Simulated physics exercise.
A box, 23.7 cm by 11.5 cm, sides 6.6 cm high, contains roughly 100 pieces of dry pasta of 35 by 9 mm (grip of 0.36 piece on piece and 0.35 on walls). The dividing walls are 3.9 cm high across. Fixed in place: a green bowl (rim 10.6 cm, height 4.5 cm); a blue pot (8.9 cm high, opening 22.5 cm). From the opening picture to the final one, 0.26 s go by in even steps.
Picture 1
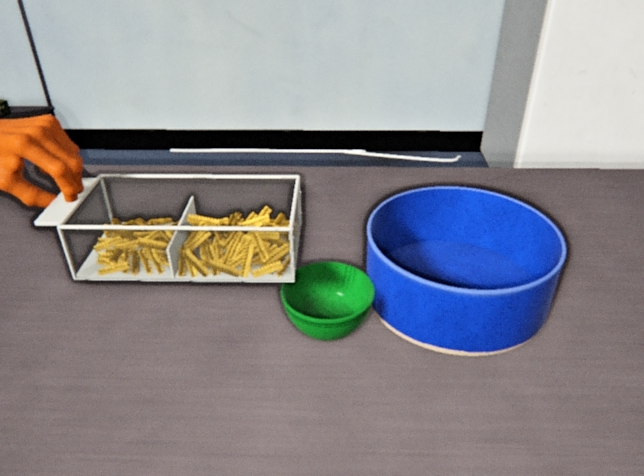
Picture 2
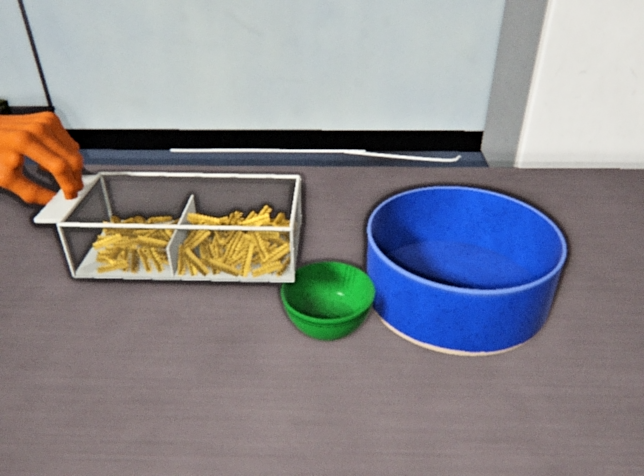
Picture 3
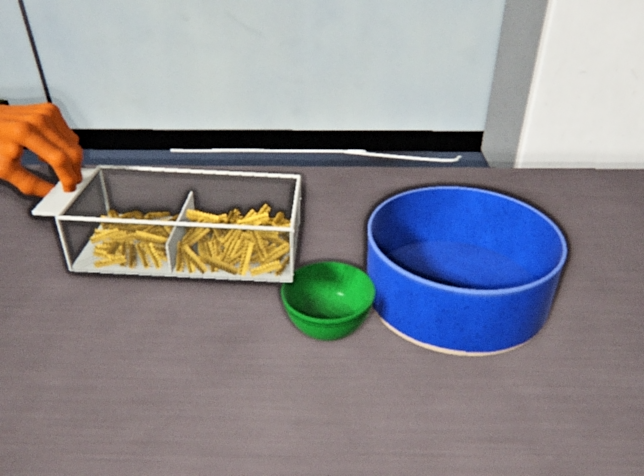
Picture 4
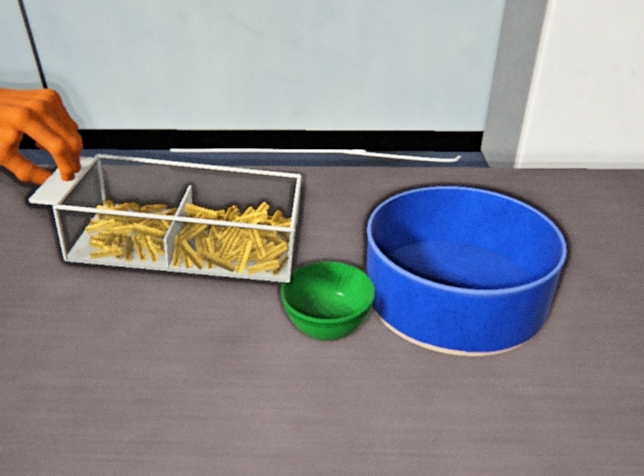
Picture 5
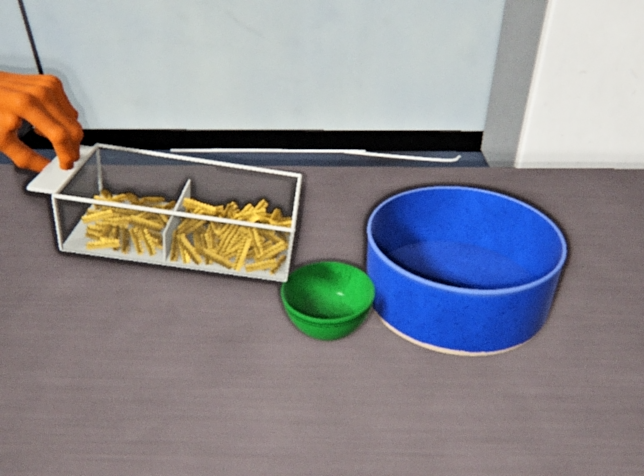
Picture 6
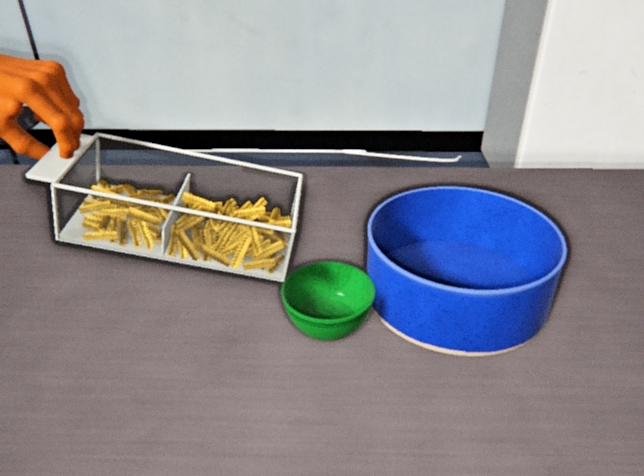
A hand slowly raising the left end of a clear divided box of dry pasta beside a green bowl and blue pot.
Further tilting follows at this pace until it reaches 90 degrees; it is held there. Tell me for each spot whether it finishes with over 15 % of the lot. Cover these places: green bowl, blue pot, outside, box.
Green bowl: It does; blue pot: It does not; outside: It does not; box: It does.
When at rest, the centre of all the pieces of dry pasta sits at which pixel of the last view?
Somewhere near pixel (269, 203) of the final view.
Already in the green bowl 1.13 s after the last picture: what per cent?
About 0 per cent so far.
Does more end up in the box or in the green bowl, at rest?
In the box.
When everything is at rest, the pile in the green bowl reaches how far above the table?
I'd say close to 2.5 cm.
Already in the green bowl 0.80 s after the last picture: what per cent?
At that moment it's close to 0 per cent.
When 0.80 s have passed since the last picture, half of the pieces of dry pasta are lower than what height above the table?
About 18 cm.
Then, 0.44 s after the last picture, tilt 40 degrees; box 100 %; middle of all pieces near (204, 188).
Then, 0.80 s after the last picture, tilt 63 degrees; box 100 %; middle of all pieces near (222, 166).
Then, 1.13 s after the last picture, tilt 83 degrees; box 100 %; middle of all pieces near (249, 157).
Then, 1.45 s after the last picture, tilt 90 degrees; green bowl 5 %, box 90 %, in the air 5 %; middle of all pieces near (272, 180).
In the end, green bowl 20 %, blue pot 0 %, outside 5 %, box 75 %.
